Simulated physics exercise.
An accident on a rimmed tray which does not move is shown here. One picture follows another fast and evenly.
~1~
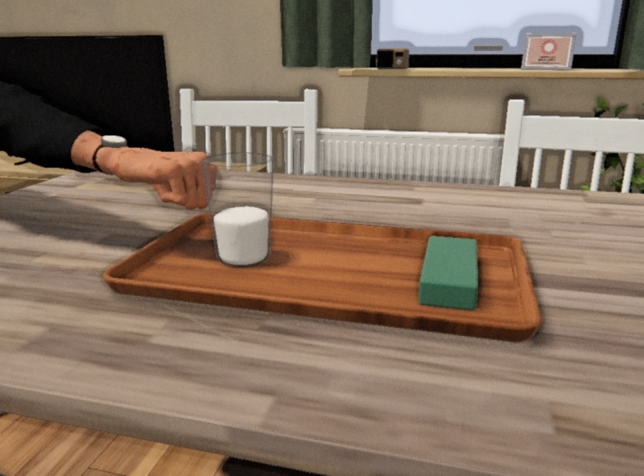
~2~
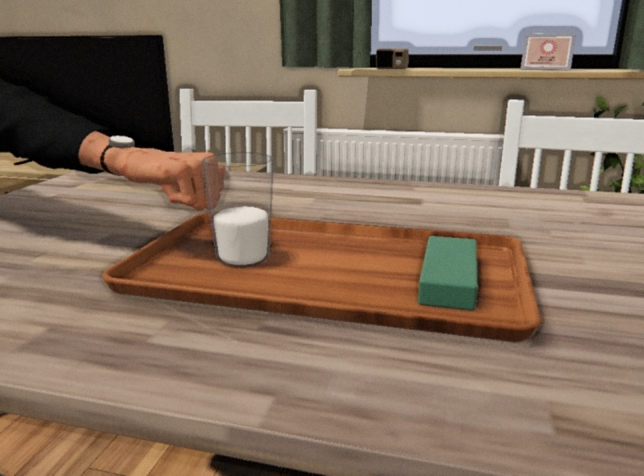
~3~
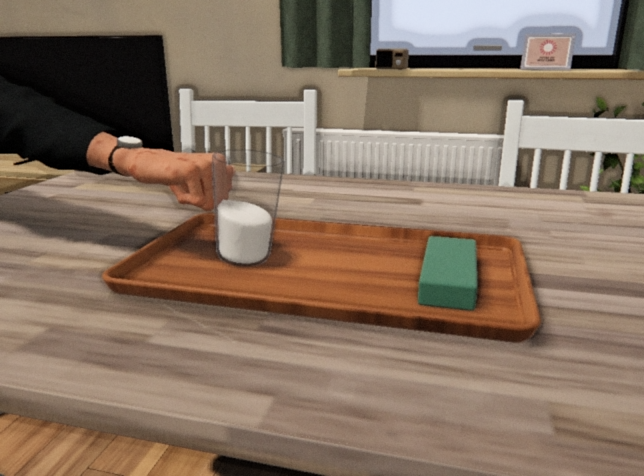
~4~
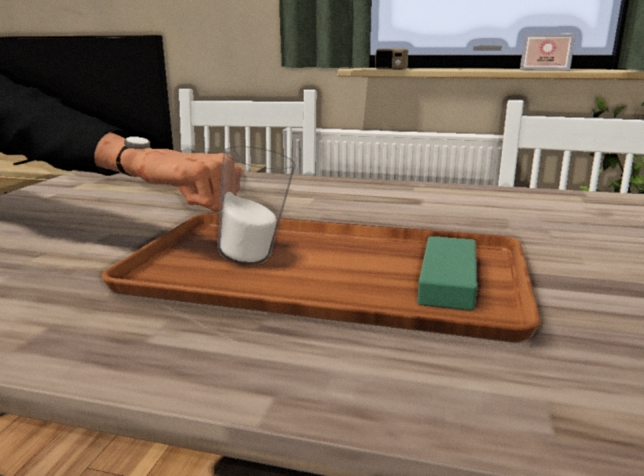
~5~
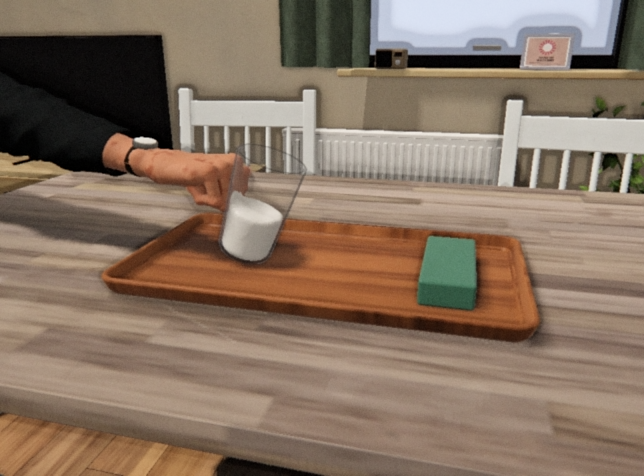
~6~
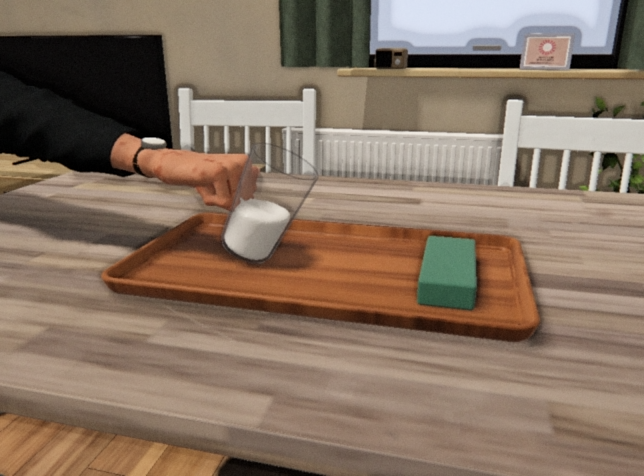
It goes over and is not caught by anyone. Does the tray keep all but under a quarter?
Yes, under a quarter goes past its edge.
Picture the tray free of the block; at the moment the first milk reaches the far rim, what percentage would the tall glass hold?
Around 65 percent.
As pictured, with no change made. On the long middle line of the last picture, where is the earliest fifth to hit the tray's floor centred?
Roughly at pixel (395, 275) in the last picture.
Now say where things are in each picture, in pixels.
In the first picture, tilt 0°; right rim (270, 163); surface from (219, 212) to (268, 215); the tray's far rim is at (527, 276); a block is fixed to the tray further along.
In the second picture, tilt 0°; right rim (270, 163); surface from (218, 212) to (268, 215).
In the third picture, tilt 6°; right rim (280, 165); surface from (222, 201) to (268, 216).
In the fourth picture, tilt 13°; right rim (292, 168); surface from (229, 193) to (276, 219).
In the fifth picture, tilt 20°; right rim (303, 173); surface from (235, 192) to (282, 216).
In the sixth picture, tilt 27°; right rim (315, 179); surface from (237, 207) to (290, 214).
A moment on, the tall glass is falling and 100 per cent is in the glass, 0 on the tray and 0 above or beyond its rim.
Next, the tall glass lies on its side and 86 per cent is in the glass, 8 on the tray and 6 above or beyond its rim.
Then the tall glass lies on its side and 43 per cent is in the glass, 42 on the tray and 15 above or beyond its rim.
Later the tall glass lies on its side and 23 per cent is in the glass, 73 on the tray and 4 above or beyond its rim.
Finally, 96 per cent is held by tray and glass, 4 is off the tray.
